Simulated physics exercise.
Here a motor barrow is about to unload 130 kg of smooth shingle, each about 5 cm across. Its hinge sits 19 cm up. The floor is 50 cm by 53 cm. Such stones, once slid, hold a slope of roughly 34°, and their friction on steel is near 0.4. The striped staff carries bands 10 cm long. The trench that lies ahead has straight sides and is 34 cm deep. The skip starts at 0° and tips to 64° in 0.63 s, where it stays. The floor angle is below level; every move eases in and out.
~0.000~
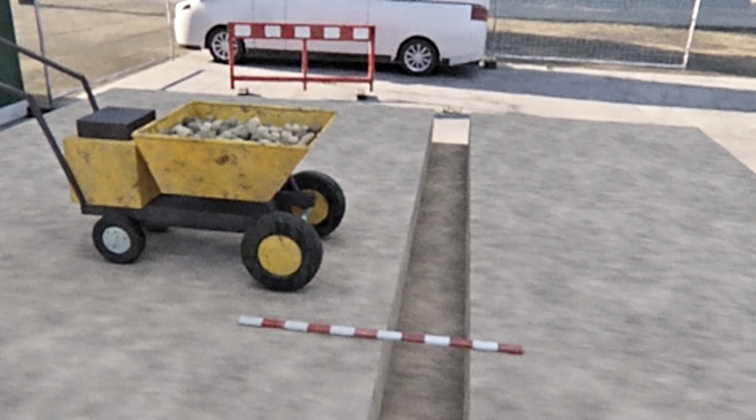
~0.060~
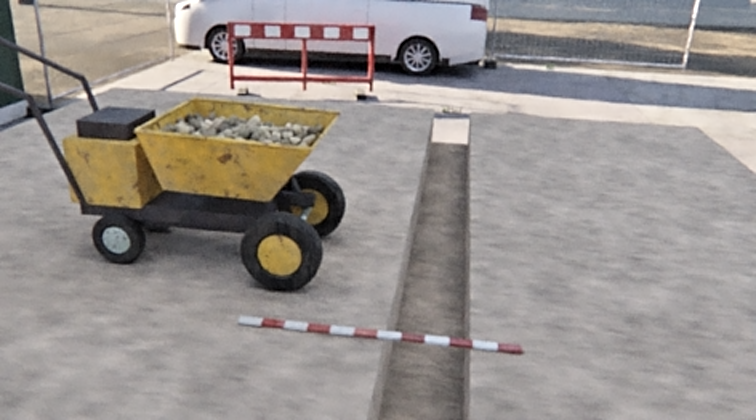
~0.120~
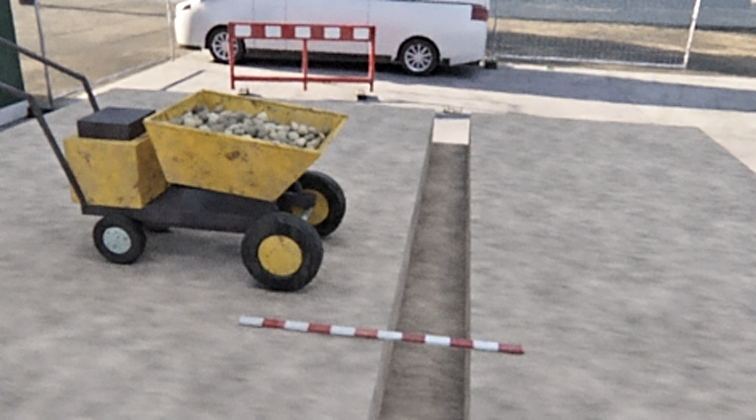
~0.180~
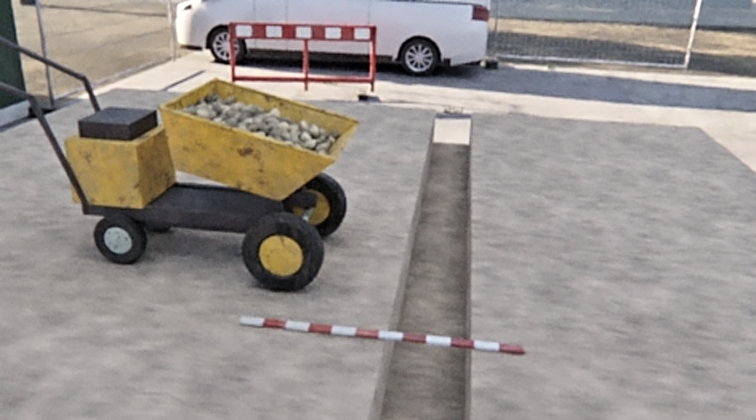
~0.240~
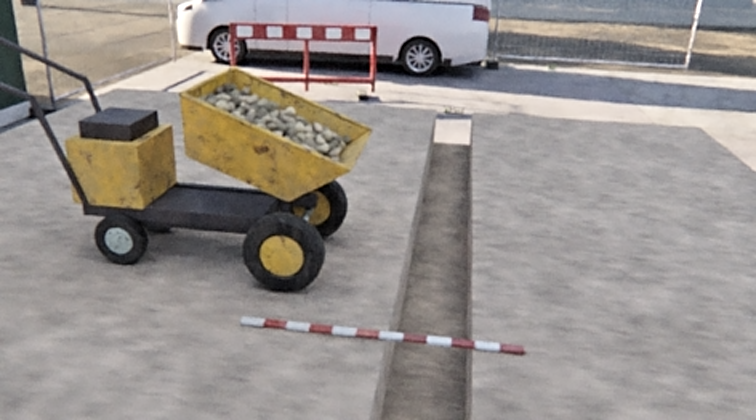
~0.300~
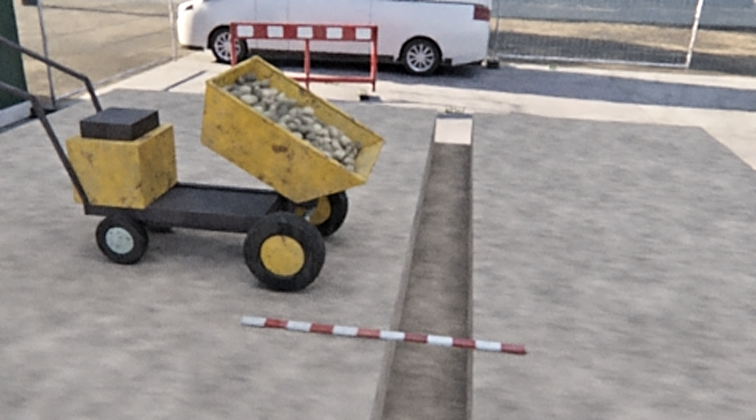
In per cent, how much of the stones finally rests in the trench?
Roughly 71 per cent of them.
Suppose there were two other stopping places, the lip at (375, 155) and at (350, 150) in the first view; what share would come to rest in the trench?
Some 25 and some 40 per cent, in that order.
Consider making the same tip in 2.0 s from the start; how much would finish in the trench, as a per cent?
I'd put it at roughly 100 per cent.
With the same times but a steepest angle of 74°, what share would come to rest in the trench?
Trench share: Approx. 75%.
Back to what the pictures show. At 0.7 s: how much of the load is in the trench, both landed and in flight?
By that point it's something like 20 in a hundred.
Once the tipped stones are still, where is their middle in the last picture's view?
Middle at around (450, 315), I'd say.
After 0.5 s the floor is at 54°; 100 % in the skip; the foremost stones are at (381, 194).
After 0.7 s the floor is at 64°; 80 % in the skip, 20 % in the trench; the foremost stones are at (467, 258).
After 1.1 s the floor is at 64°; 31 % in the skip, 39 % in the trench, 29 % past the trench; the foremost stones are at (611, 290).
After 3.0 s the floor is at 64°; 0 % in the skip, 71 % in the trench, 29 % past the trench; the foremost stones are past the picture's edge.
